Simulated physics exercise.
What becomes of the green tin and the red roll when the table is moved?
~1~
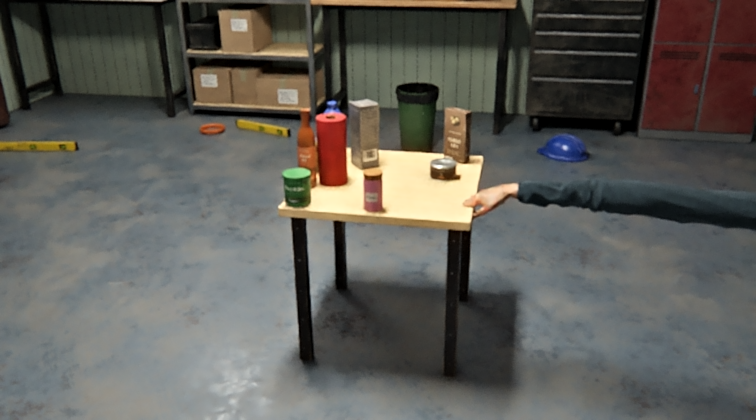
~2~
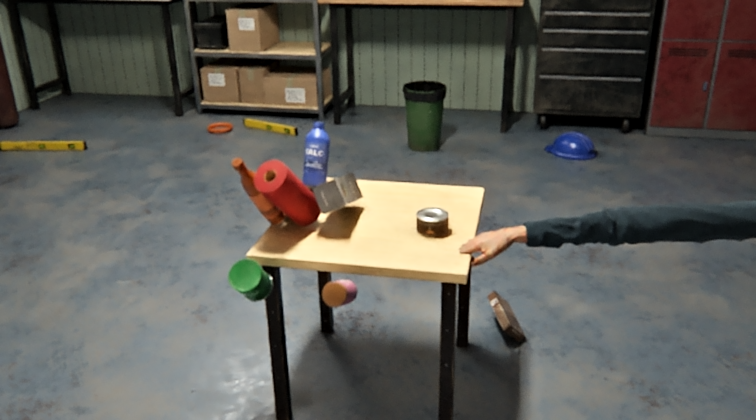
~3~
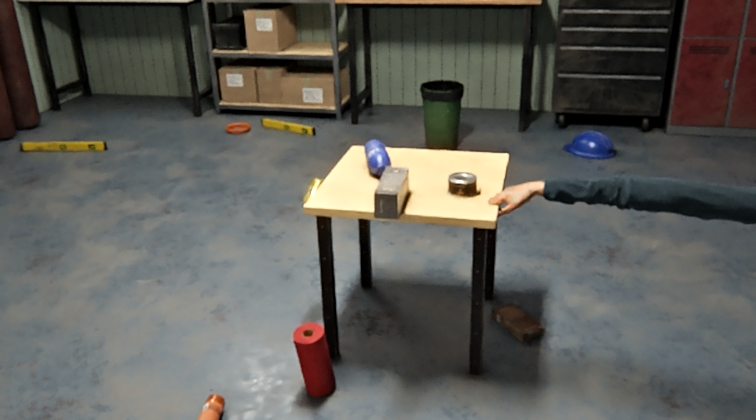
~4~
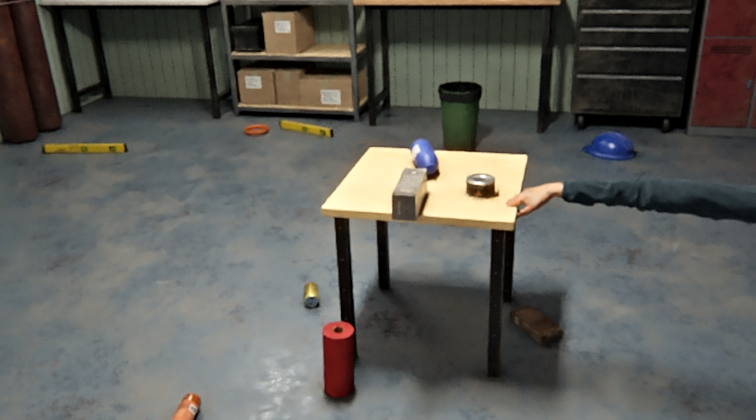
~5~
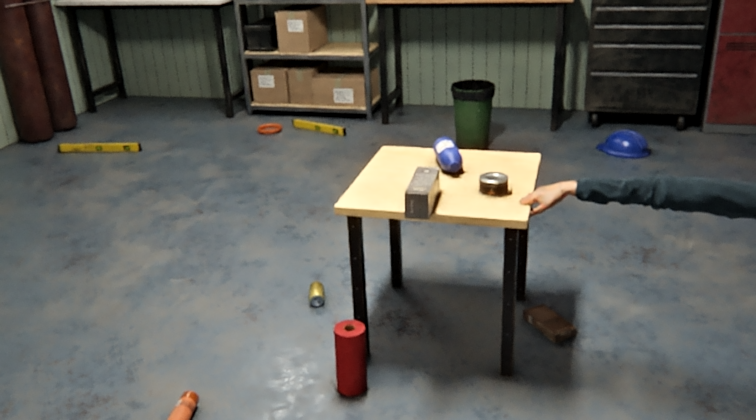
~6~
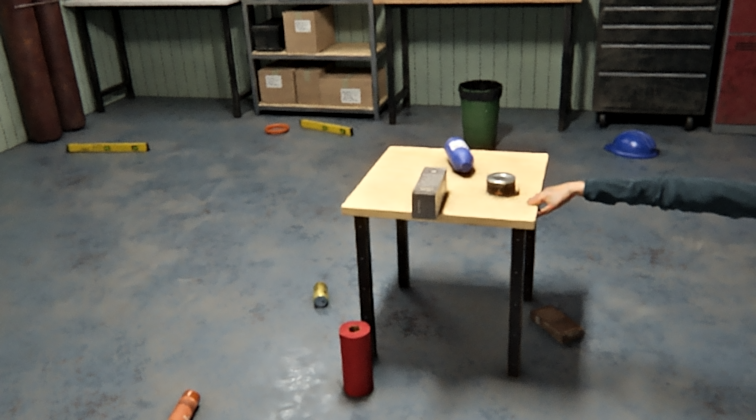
Both of them topple and go off the table. The red roll ends up standing on its end on the floor in front, while the green tin drops out of sight.
At the start, a hand grips the right side of a light wooden table crowded with upright bottles, cans and packages in a workshop. The table comes toward us, and the green tin, pink jar and brown packet tumble off while the orange bottle, red roll and grey carton tip. The table then goes back, leaving the orange bottle and red roll on the floor, and a yellow can follows them down. As the view drifts left, everything settles. The blue bottle and grey carton lie on the tabletop beside the upright black tub.
